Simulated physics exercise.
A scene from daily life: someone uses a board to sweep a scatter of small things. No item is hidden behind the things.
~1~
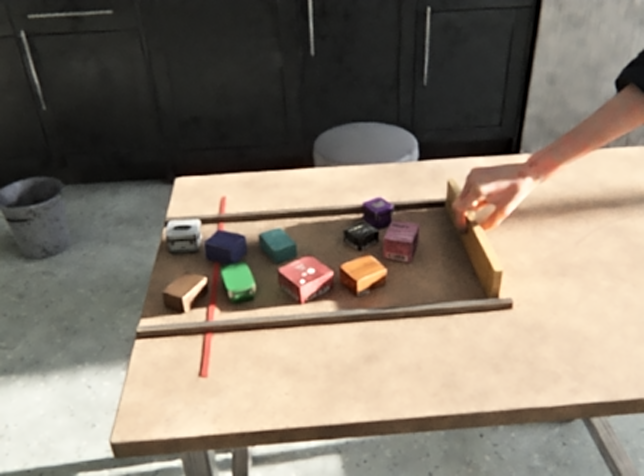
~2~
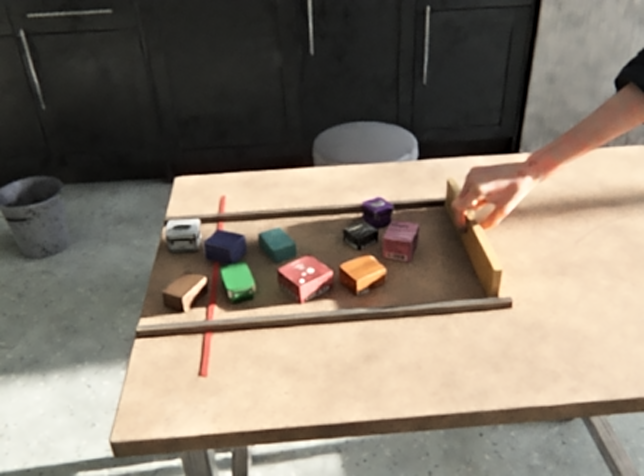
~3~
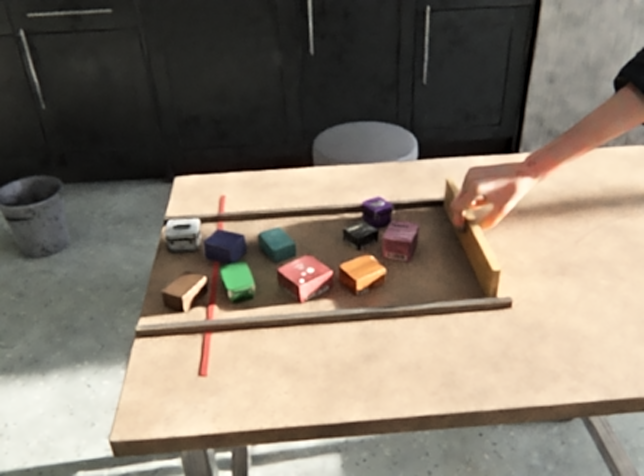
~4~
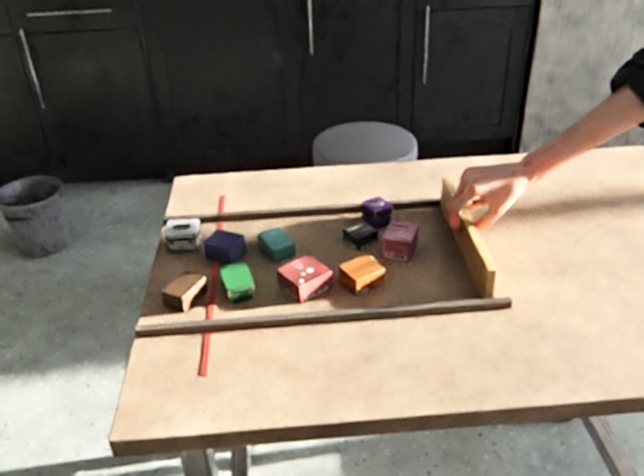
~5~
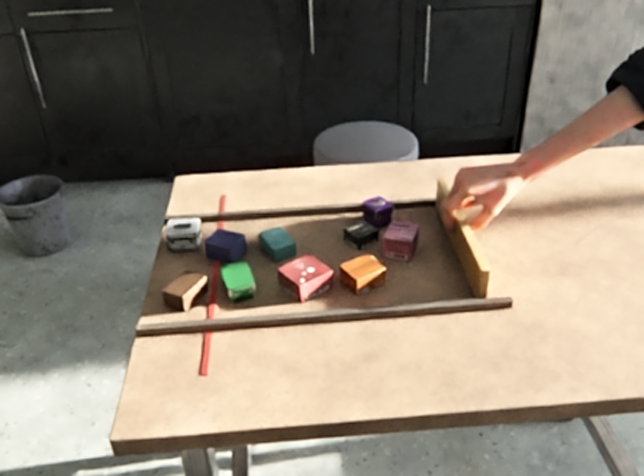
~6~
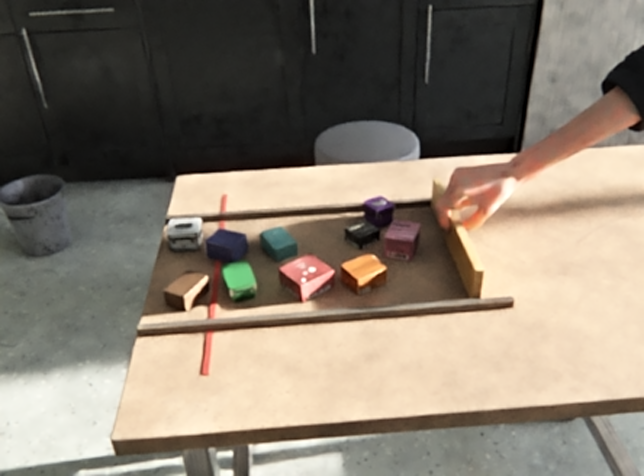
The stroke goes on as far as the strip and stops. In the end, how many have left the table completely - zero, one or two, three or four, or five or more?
Three or four drops.
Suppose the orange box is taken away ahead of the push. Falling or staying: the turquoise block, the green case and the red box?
Turquoise block still up, green case still up, red box still up.
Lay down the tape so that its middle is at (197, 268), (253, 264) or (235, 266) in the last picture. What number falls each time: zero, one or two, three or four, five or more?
In that order: More than four; just one or two; either one or two.
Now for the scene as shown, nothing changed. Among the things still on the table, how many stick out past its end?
The overhang total is 1.
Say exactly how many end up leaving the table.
The number that fall is 4.
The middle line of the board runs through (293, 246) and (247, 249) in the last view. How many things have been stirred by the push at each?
At the first spot 9, then 10.
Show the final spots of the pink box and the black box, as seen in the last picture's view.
Pink box at (202, 257), black box at (207, 241).
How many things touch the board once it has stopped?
Tally at the end: 4.
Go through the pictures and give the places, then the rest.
In the first picture, white case (184, 237); brown block (186, 292); blue block (226, 247); board (471, 235); tape (216, 269).
In the second picture, brown block (186, 292); black box (361, 235).
In the third picture, blue block (225, 247); pink box (401, 241).
In the fourth picture, white case (183, 236); purple case (377, 213).
In the fifth picture, brown block (186, 291); red box (306, 278).
In the sixth picture, white case (185, 235); brown block (187, 290); blue block (227, 246); board (454, 234); tape (218, 267).
A little later, none off yet; white case at rest near (185, 235); brown block at rest near (187, 290); blue block at rest near (227, 246).
Next, none off yet; white case shifted a little near (168, 235); brown block tilted well over near (131, 298); blue block shifted about its own width near (181, 254).
When it is over, the number that fall off is three or four; down, green case, blue block, brown block and white case.
